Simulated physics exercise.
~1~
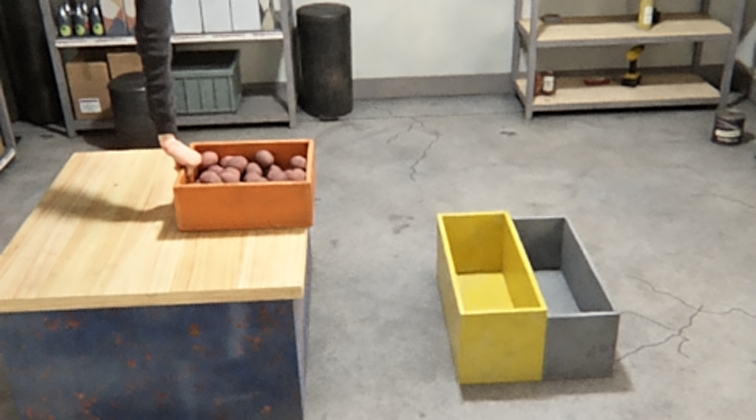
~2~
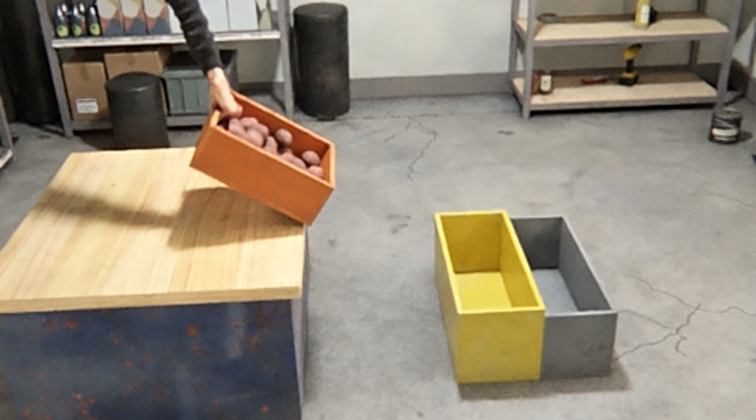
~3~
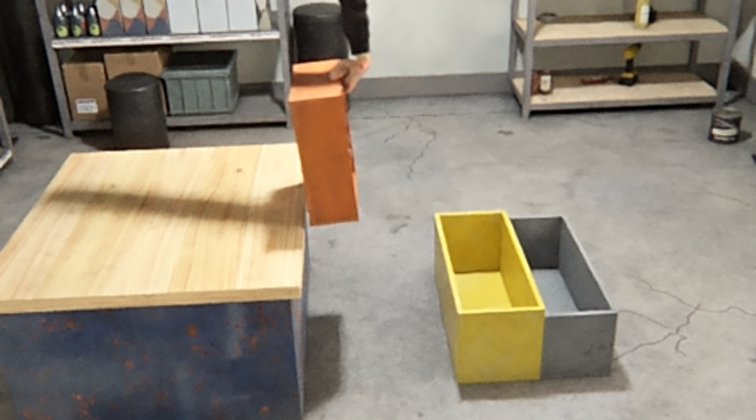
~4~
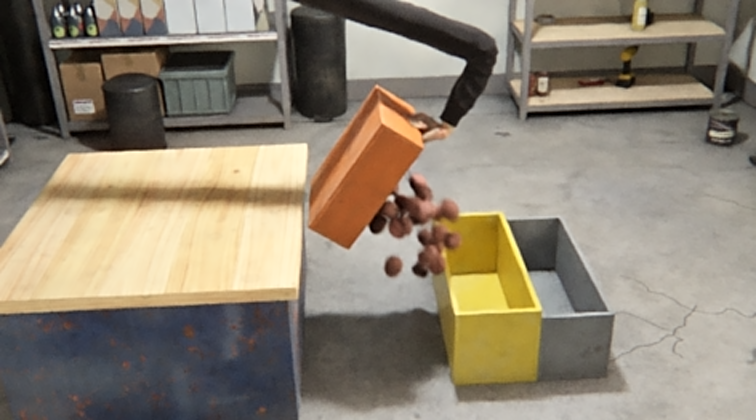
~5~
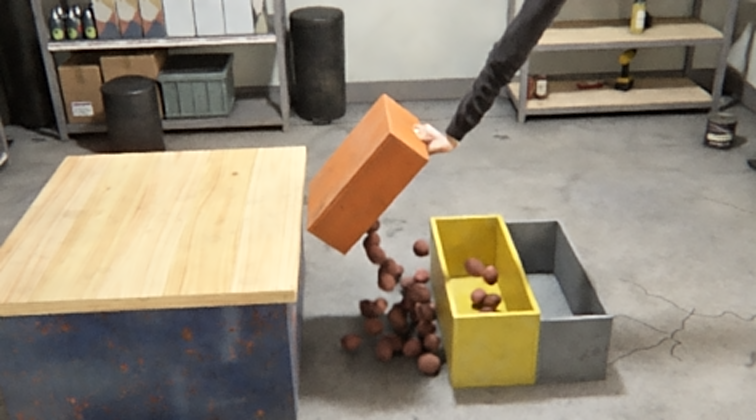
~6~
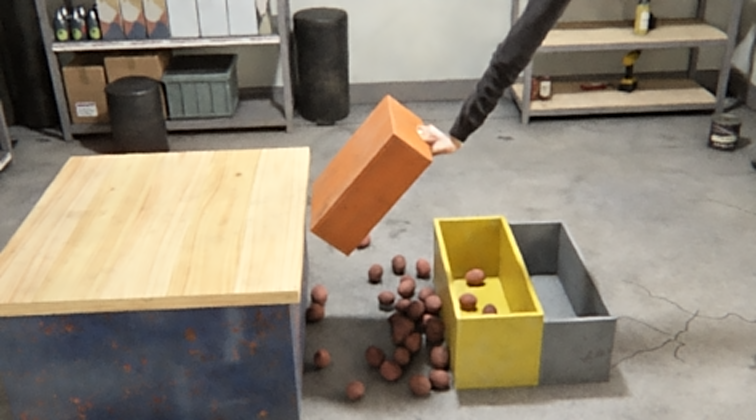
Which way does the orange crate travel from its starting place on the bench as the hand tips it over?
The orange crate moves to the right, off the end of the bench and towards the yellow box.
